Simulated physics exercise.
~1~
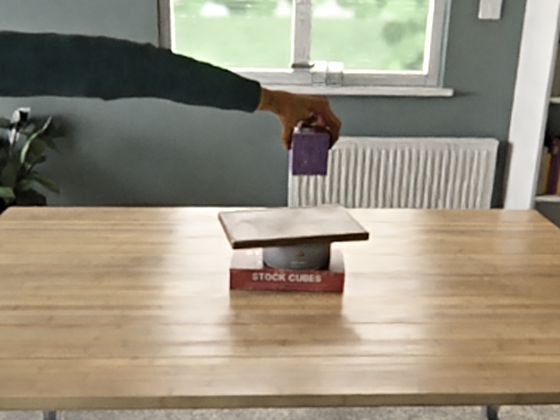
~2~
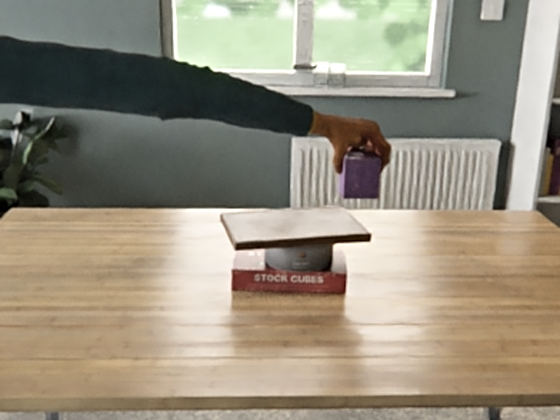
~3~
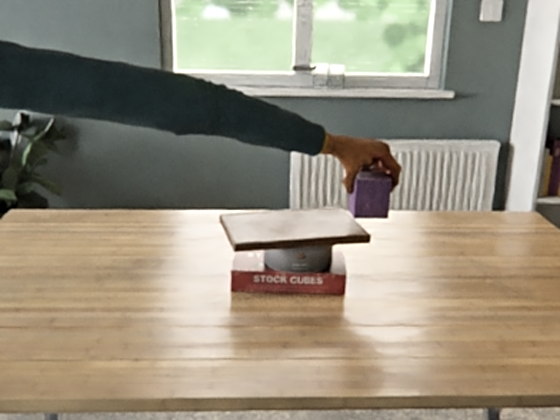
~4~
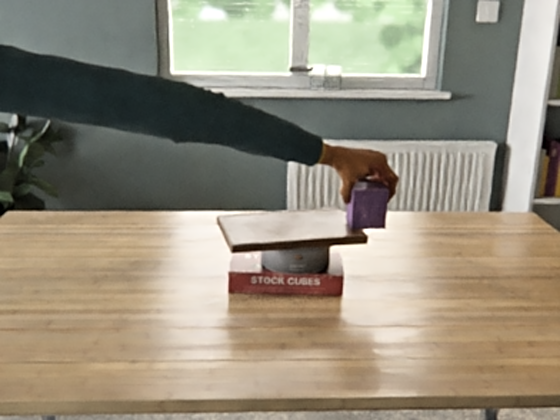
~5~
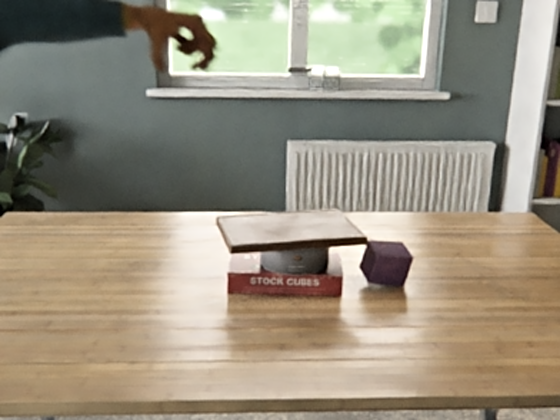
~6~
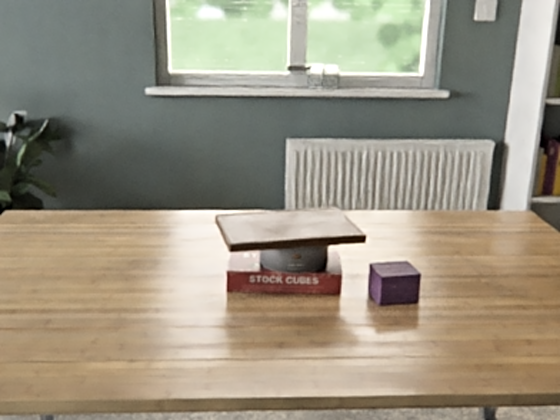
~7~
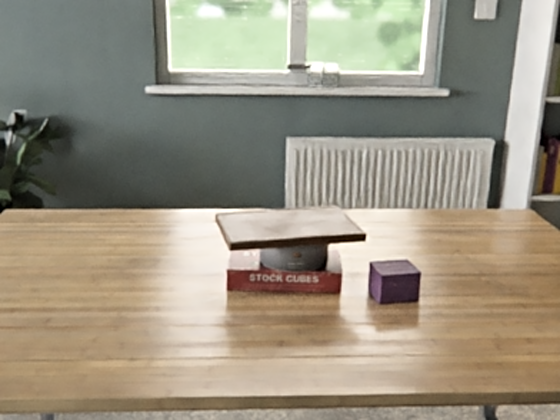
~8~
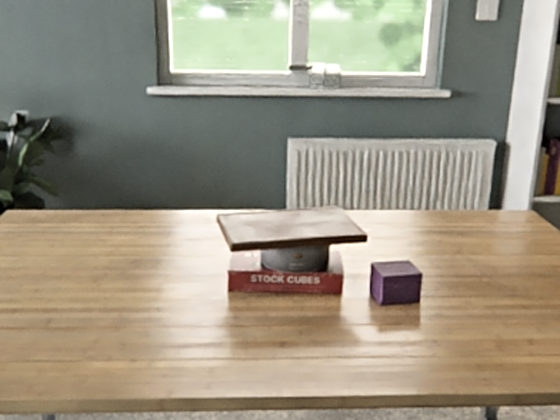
A hand held a purple block over a small pile of a red packet, grey tub and brown tray, lowered it at the tray's right edge and let go, and the block fell onto the table while the rest stayed in place.
